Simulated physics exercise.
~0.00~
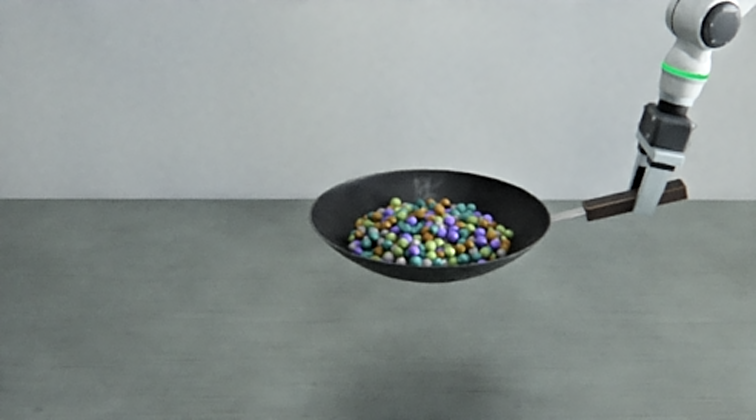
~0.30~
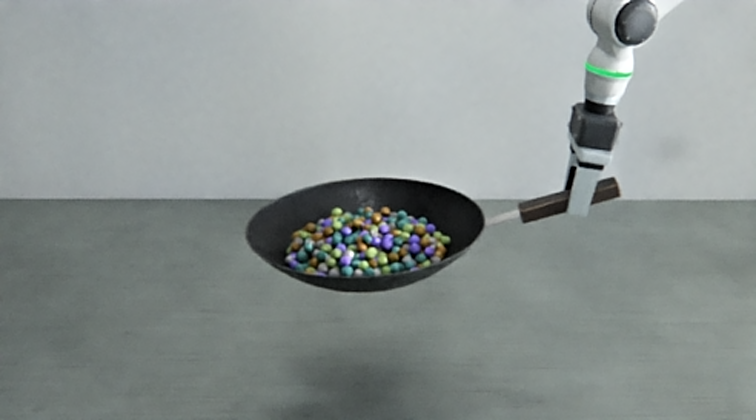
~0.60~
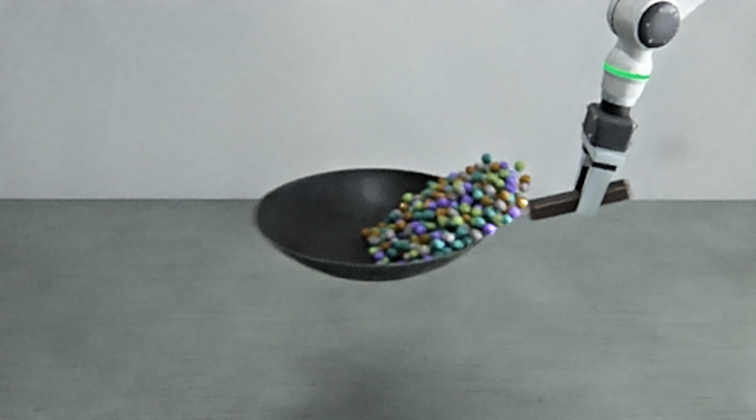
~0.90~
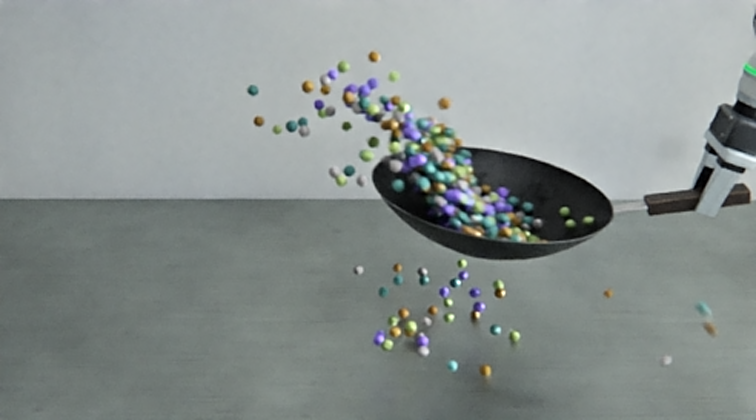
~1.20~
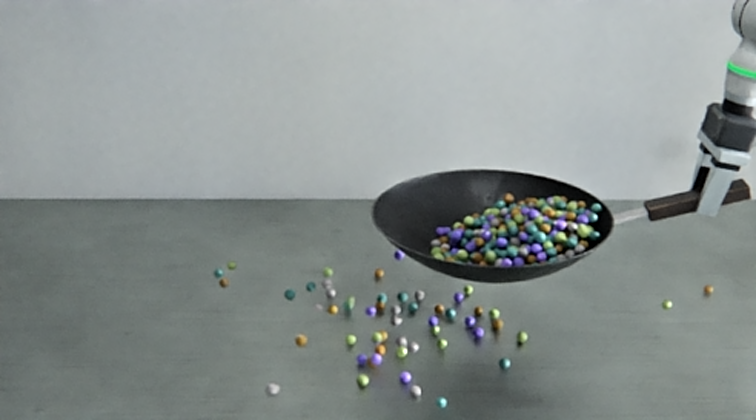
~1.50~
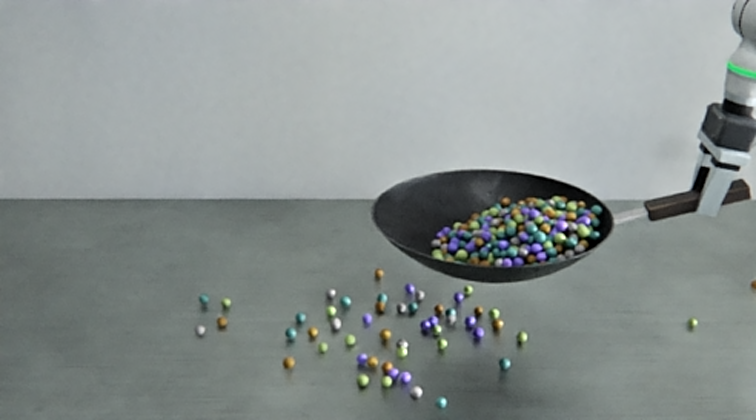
Robot arm jerking a wok of colourful round sweets left and right, tossing some onto the grey table, most staying inside.
